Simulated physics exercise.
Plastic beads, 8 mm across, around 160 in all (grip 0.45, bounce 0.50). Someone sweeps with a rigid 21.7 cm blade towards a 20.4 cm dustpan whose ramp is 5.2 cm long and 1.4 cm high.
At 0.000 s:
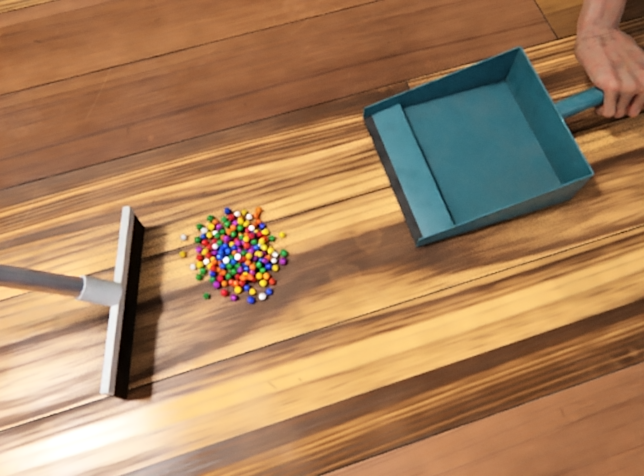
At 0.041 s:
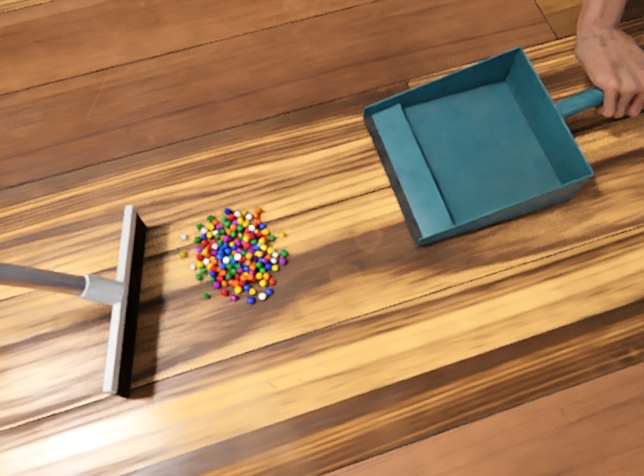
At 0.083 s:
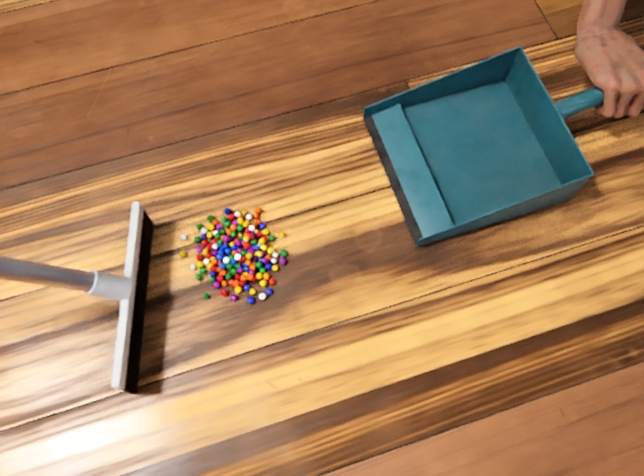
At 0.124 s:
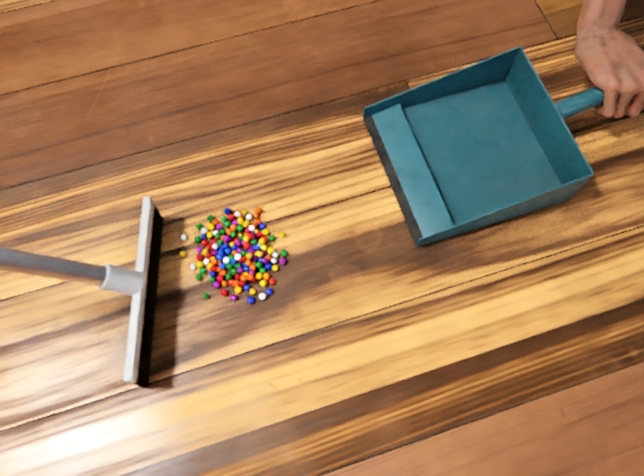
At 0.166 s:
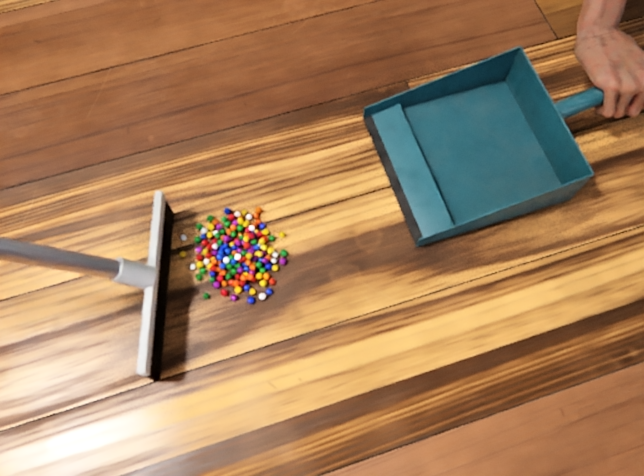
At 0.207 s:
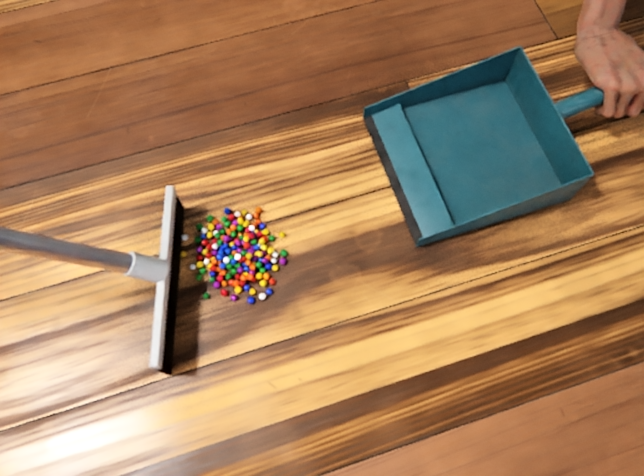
The clip opens on a wooden floor with a loose pile of colourful beads between a long-handled blade on the left and a teal dustpan held by a hand on the right. The blade slides slowly rightward, closing the gap to the beads, while the pile and dustpan stay still.
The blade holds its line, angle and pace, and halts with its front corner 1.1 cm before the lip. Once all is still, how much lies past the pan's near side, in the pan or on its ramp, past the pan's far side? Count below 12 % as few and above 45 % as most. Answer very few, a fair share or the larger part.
Near side: A fair share, pan: Very few, far side: Very few.
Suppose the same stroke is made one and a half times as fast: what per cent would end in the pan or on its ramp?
In that case some 10 per cent.
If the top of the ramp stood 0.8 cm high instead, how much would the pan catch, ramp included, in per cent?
In that case some 0 per cent.
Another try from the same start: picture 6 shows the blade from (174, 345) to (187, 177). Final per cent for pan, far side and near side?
Pan 5, far 0, near 25.
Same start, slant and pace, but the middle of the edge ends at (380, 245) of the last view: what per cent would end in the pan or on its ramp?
About 10 per cent.
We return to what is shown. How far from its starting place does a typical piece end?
Roughly 20 cm.
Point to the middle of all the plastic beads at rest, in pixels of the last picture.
At about (389, 220).
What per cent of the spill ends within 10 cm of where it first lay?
Roughly 0 per cent.
After 0.57 s, middle of the blade 18 cm from the lip; 0 % over the lip, far side 0 %, near side 15 %.
After 0.81 s, middle of the blade 10 cm from the lip; 0 % over the lip, far side 0 %, near side 20 %.
Then, at 1.16 s, middle of the blade 4 cm from the lip; 0 % over the lip, far side 0 %, near side 25 %.
By 1.5 s all is still; near side 25 %, pan 0 %, far side 0 %, in front of the lip or behind the blade 75 %.
